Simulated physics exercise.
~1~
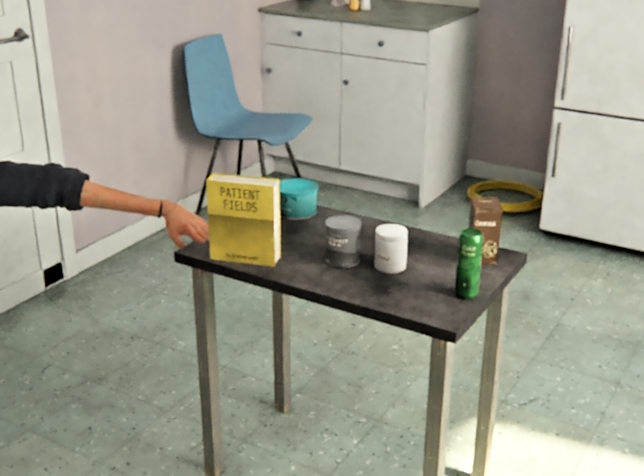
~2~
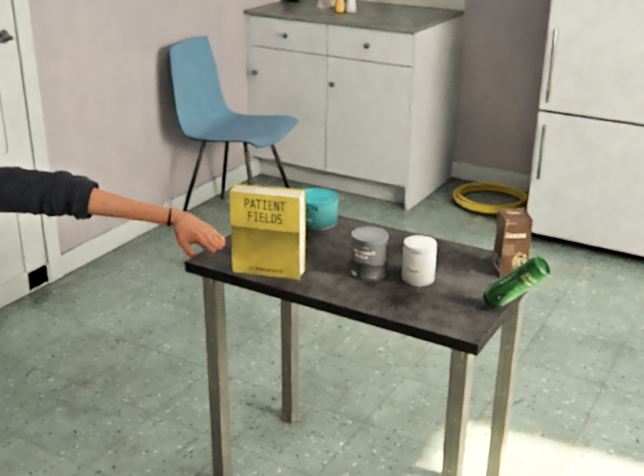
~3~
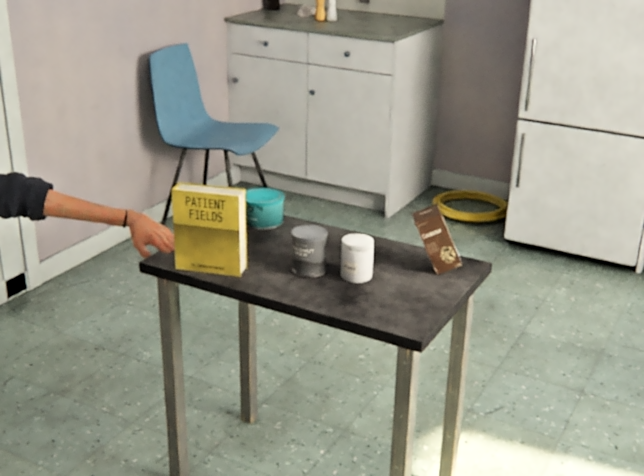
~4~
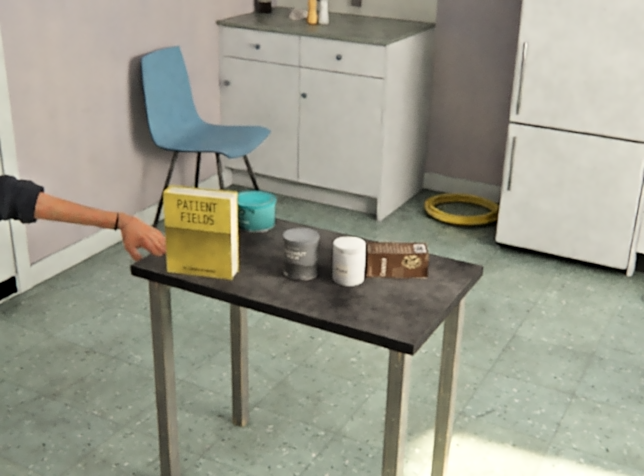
A hand jerks a table; the green can falls off and the brown carton topples.
